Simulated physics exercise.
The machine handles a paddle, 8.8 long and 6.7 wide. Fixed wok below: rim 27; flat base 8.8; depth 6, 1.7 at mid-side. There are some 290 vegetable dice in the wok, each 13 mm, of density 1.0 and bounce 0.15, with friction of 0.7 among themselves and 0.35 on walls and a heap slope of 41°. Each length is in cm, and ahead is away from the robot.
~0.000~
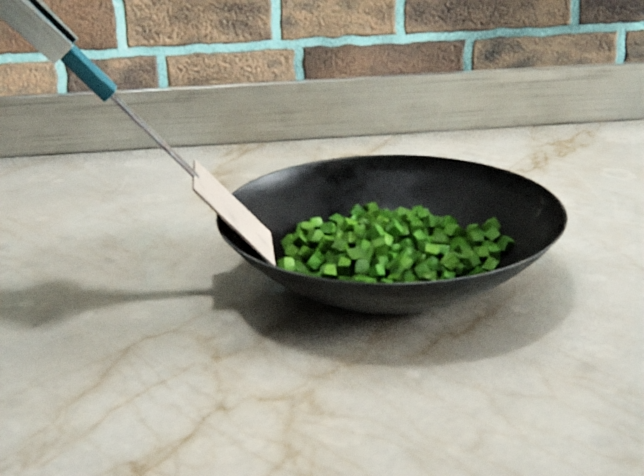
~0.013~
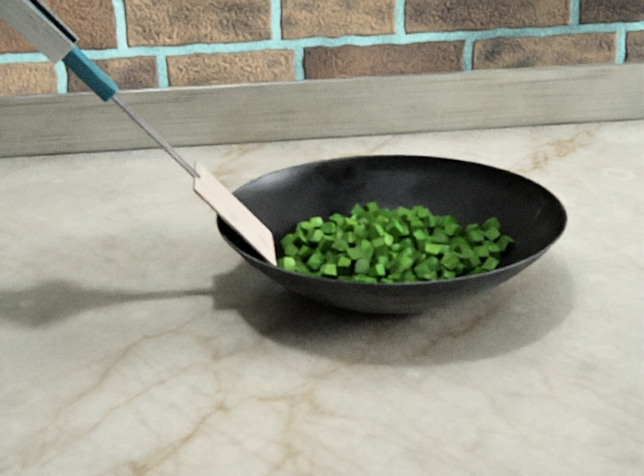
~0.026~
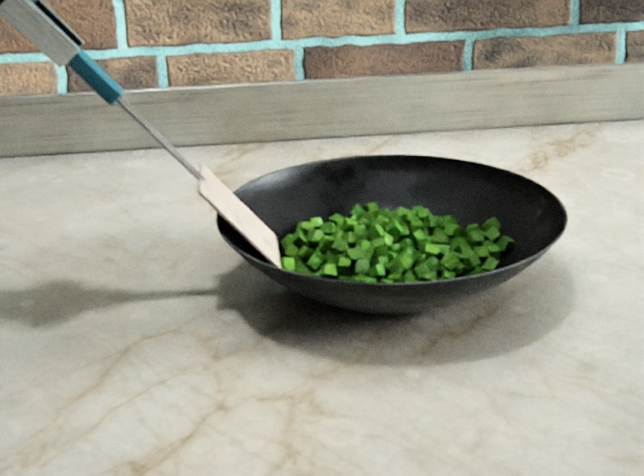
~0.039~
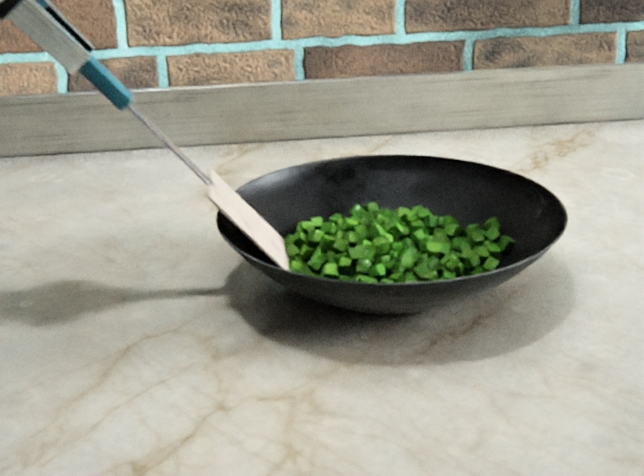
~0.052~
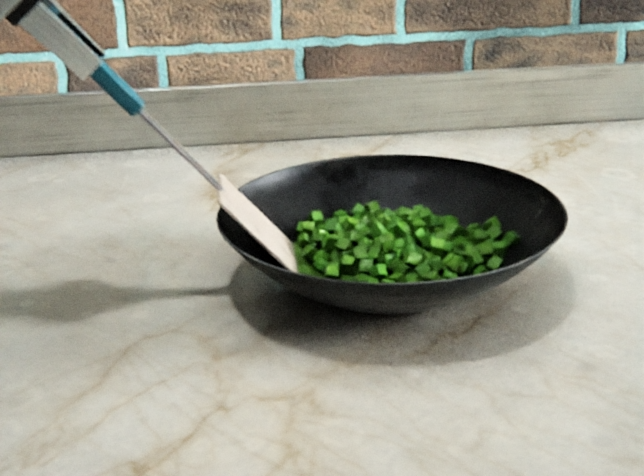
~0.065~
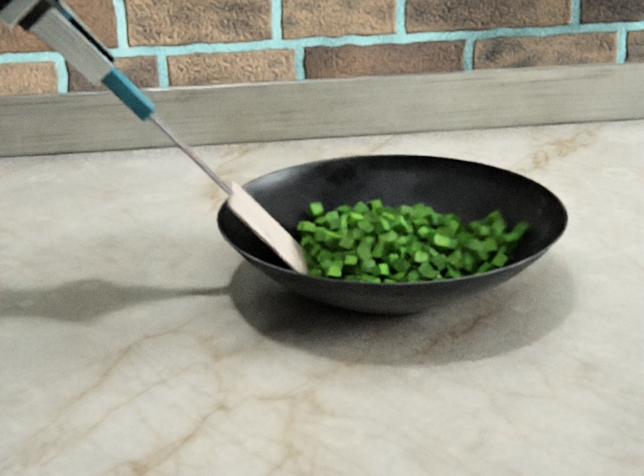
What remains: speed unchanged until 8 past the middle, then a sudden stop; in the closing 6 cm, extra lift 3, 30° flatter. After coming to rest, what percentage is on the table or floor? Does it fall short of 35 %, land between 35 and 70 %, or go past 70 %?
It falls short of 35 %.
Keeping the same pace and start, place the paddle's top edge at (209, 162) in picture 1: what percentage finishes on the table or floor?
About 25%.
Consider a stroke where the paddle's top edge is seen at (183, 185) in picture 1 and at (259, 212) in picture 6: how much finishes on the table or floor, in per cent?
It comes to something like 45 %, give or take.
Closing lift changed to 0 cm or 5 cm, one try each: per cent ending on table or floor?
Result, in order: Approx. 20 % and 15 %.
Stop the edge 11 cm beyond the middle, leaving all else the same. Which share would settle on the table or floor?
In that case about 45 percent ends on the table or floor.
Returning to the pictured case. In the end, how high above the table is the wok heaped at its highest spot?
Some 7.0 cm.
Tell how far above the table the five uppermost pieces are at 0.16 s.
Height: Approx. 7 cm.
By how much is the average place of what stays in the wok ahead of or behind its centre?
Offset: About 4.5 cm, ahead.
After 0.16 s, sloping 50°, highest piece 7 above the table; 294 in the wok.
After 0.26 s, sloping 40°, highest piece 9 above the table; 280 in the wok, 1 on the table or floor, 13 on the blade or in flight.
After 0.51 s, sloping 20°, highest piece 7 above the table; 217 in the wok, 72 on the table or floor, 5 on the blade or in flight.
After 1.56 s, sloping 20°, highest piece 7 above the table; 217 in the wok, 77 on the table or floor.
In the end, 217 in the wok, 77 on the table or floor. That is 26 % on the table or floor.
